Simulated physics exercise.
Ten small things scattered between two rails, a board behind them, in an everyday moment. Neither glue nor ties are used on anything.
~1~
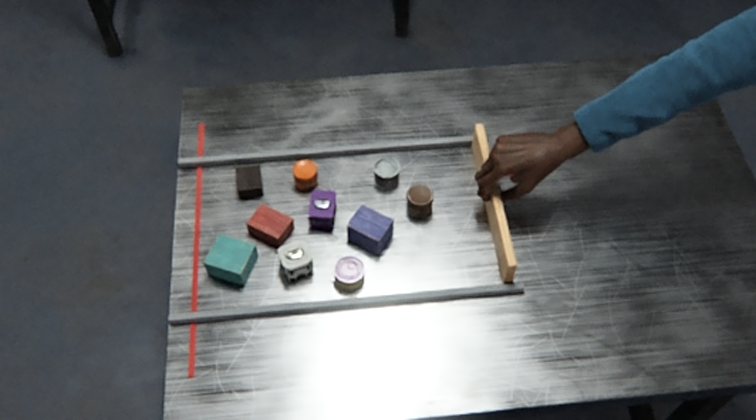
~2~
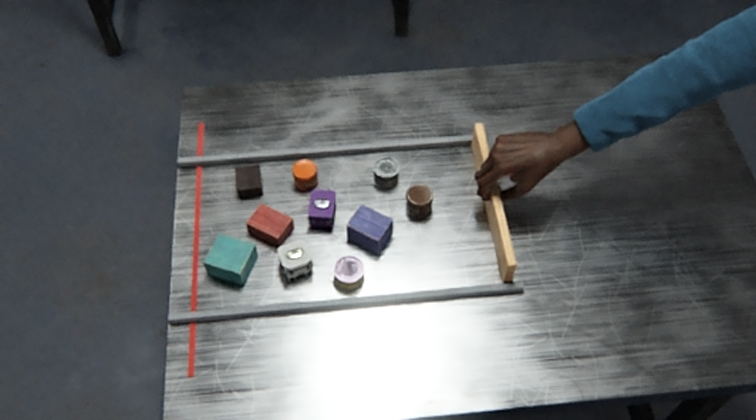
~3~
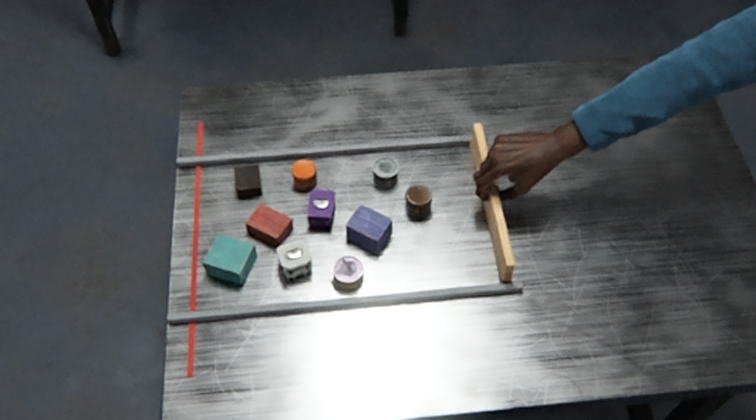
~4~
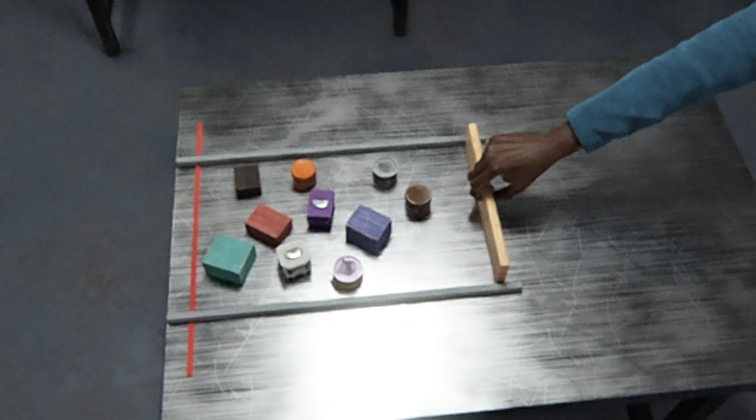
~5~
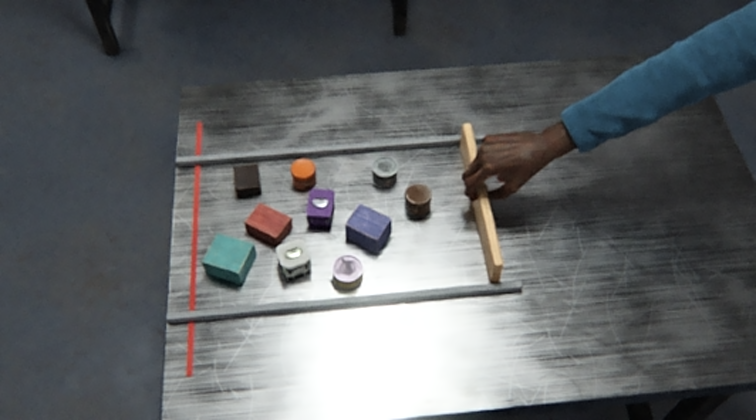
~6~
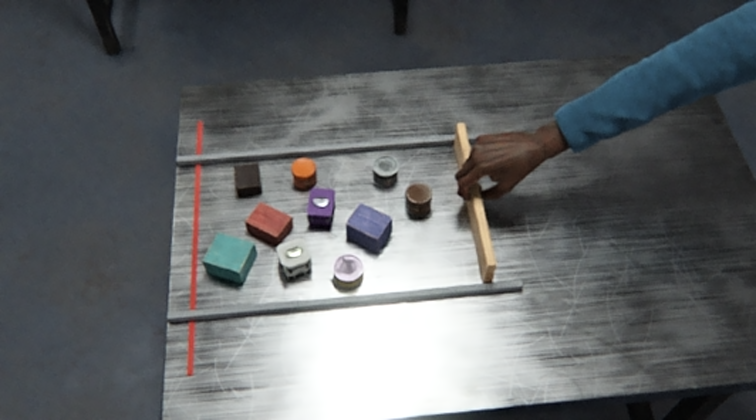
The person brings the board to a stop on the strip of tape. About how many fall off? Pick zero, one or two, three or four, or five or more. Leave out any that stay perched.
Five or more fall off.
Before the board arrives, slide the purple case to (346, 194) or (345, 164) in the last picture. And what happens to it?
In turn it goes down, then holds its place.
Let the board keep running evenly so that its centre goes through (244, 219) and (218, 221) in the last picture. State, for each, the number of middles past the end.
First 0, then 2.
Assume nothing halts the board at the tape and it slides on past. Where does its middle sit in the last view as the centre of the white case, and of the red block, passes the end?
About (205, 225), and about (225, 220) for the other.
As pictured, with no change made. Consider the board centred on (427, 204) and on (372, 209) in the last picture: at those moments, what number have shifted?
It comes to 1 for the first spot, 3 for the other.
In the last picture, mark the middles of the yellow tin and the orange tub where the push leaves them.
In the last picture the yellow tin sits around (176, 297) and the orange tub around (185, 169).
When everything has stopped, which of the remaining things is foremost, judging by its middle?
The blue block is foremost.
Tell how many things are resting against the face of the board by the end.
Number in contact with it: 5.
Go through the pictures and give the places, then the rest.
In the first frame, turquoise block (232, 260); black block (249, 182); red block (271, 226); board (493, 201); tape (197, 236).
In the second frame, black block (249, 182); grey tin (386, 173).
In the third frame, red block (269, 225); white case (295, 261).
In the fourth frame, turquoise block (230, 259); yellow tin (348, 273).
In the fifth frame, black block (248, 181); blue block (369, 228).
In the sixth frame, turquoise block (230, 258); black block (248, 180); red block (269, 224); board (473, 200); tape (196, 234).
Early on, none off yet; turquoise block at rest near (230, 258); black block at rest near (248, 180); red block at rest near (269, 224).
A while later, none off yet; turquoise block travelled a little near (217, 254); black block travelled about its own width near (223, 182); red block travelled about its own width near (230, 221).
Finally, the number that fall off is five or more; lost, purple case, white case, red block, black block and turquoise block.
